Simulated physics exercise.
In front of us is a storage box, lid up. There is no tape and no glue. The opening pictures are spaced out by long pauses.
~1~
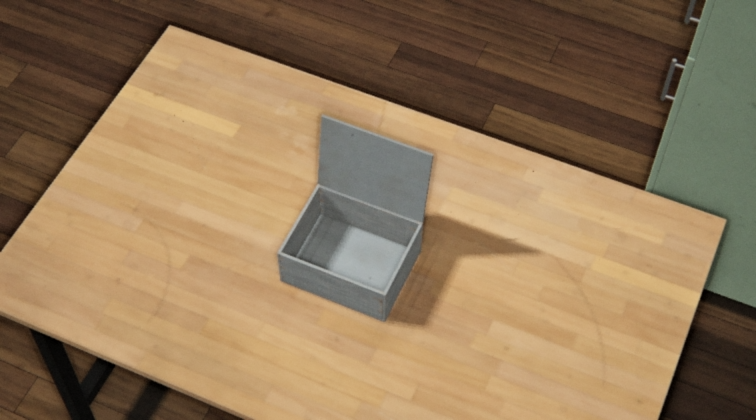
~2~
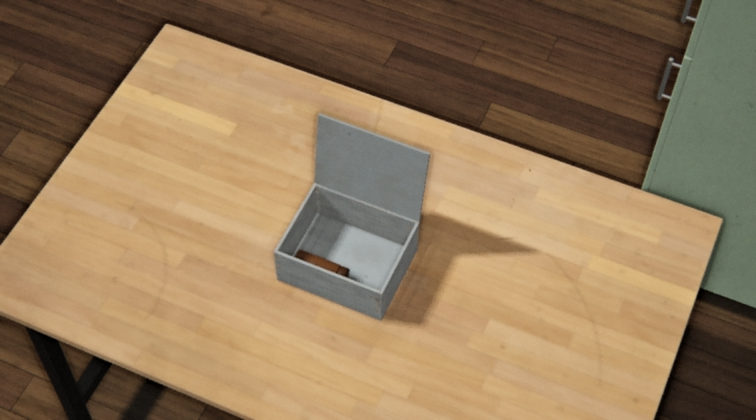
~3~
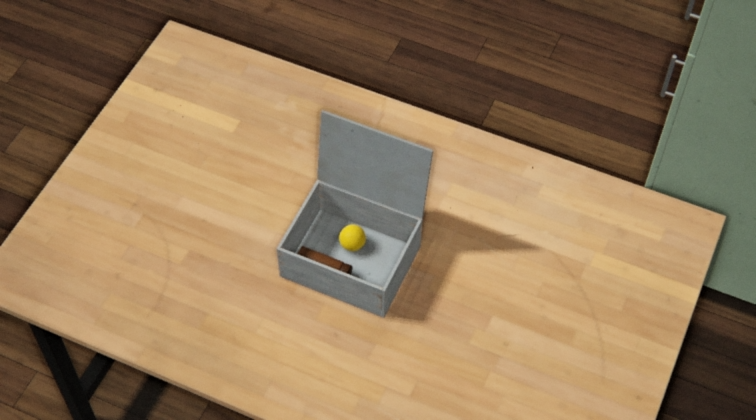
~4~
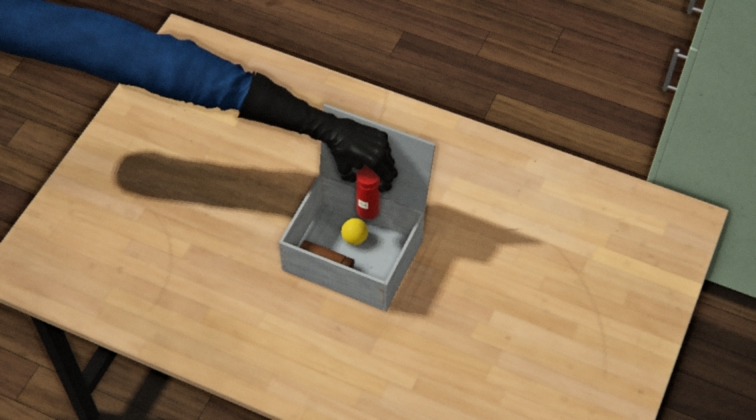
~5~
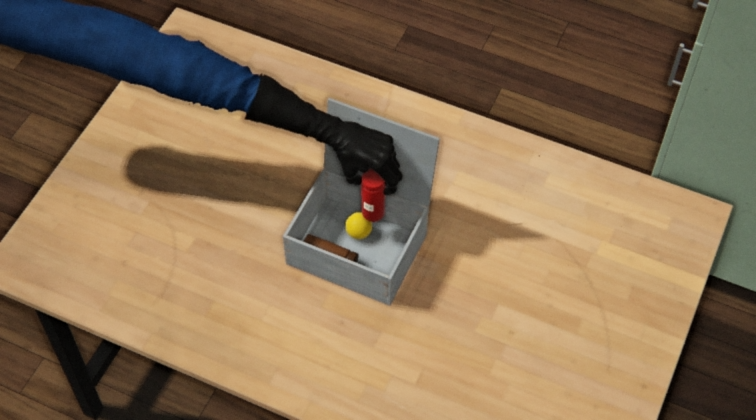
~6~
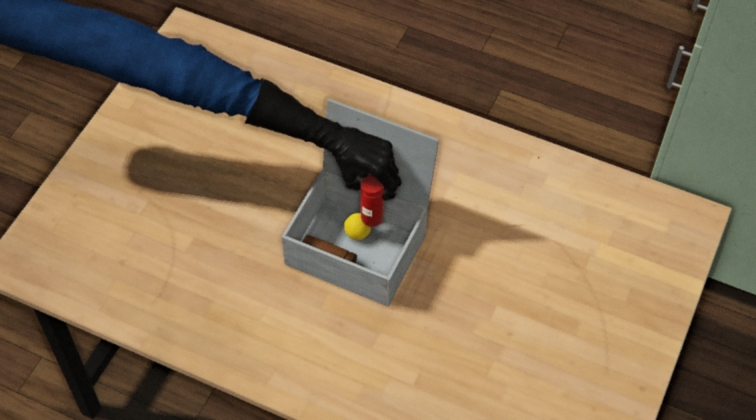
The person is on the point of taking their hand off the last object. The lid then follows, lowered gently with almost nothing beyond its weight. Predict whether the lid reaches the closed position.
It does reach it.
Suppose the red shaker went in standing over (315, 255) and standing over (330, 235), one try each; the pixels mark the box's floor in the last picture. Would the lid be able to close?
First, it gets propped open; second, it gets propped open.
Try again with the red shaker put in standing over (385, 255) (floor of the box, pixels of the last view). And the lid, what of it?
Then the lid stays propped open.
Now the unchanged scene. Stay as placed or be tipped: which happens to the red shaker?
Looking at the last picture, it sits at an angle.
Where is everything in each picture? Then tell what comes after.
In the first frame, the last thing is not in view yet.
In the second frame, the last thing is not in view yet.
In the third frame, the last thing is not in view yet.
The fourth frame shows on its way; red shaker (368, 193).
The fifth frame shows on its way; red shaker (373, 195).
The sixth frame shows put in, still held; red shaker (372, 201).
Then, 0.90 s later than the last frame, lid starting down; red shaker on its side near (384, 232); yellow lemon moved about its own width.
Then, 1.80 s later than the last frame, lid 44° above the rim; red shaker on its side near (384, 230); yellow lemon moved about its own width.
When it is over, lid shut; lying over in the box, red shaker; moved from the start, yellow lemon; brown shaker as before. End places, in pixels of the last picture, red shaker near (385, 229).
